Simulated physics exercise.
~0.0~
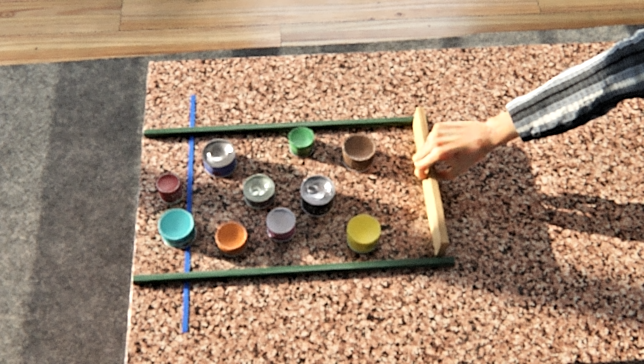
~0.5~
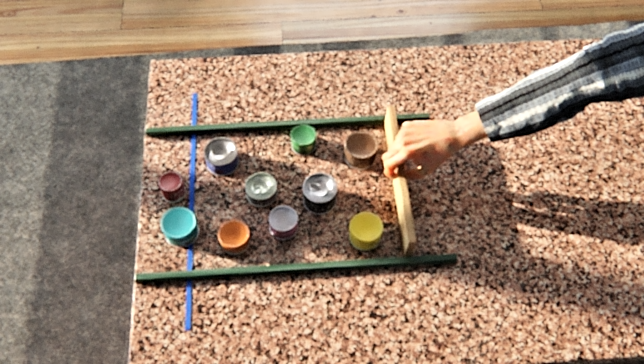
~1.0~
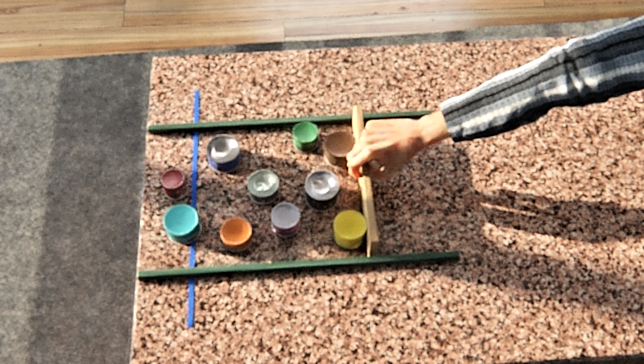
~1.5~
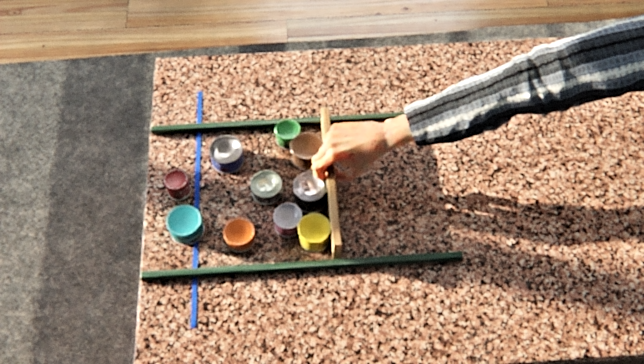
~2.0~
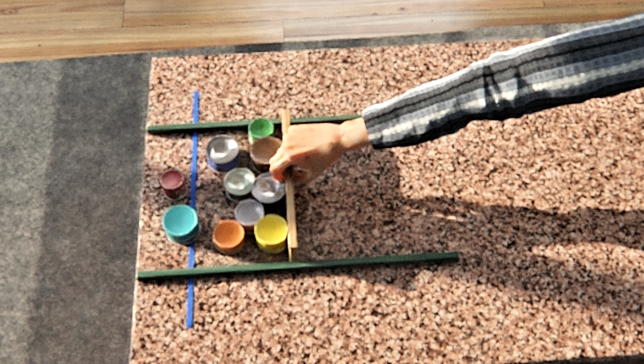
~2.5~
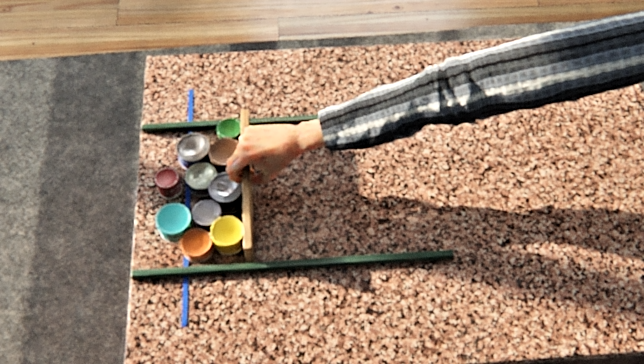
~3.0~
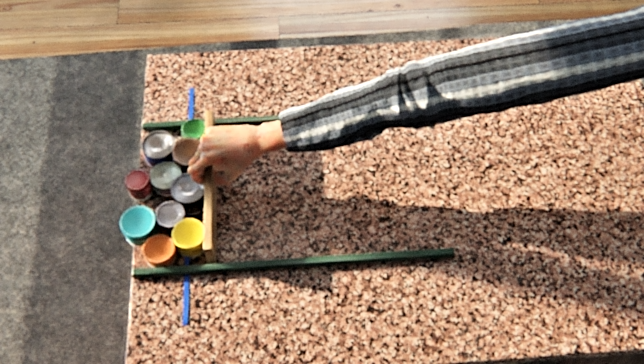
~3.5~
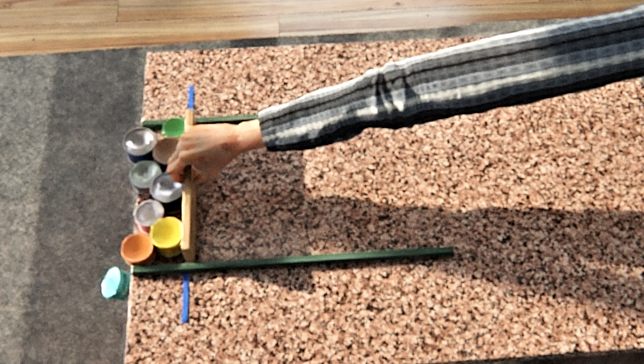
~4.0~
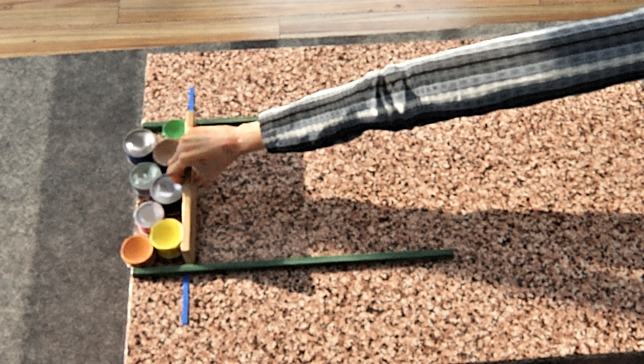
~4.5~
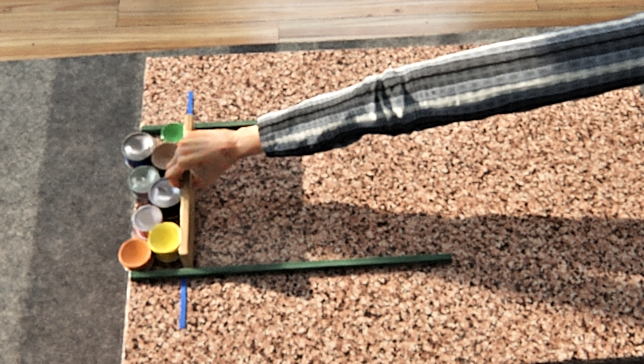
On a speckled surface, a hand pushes pots left with a board; two go over the edge.
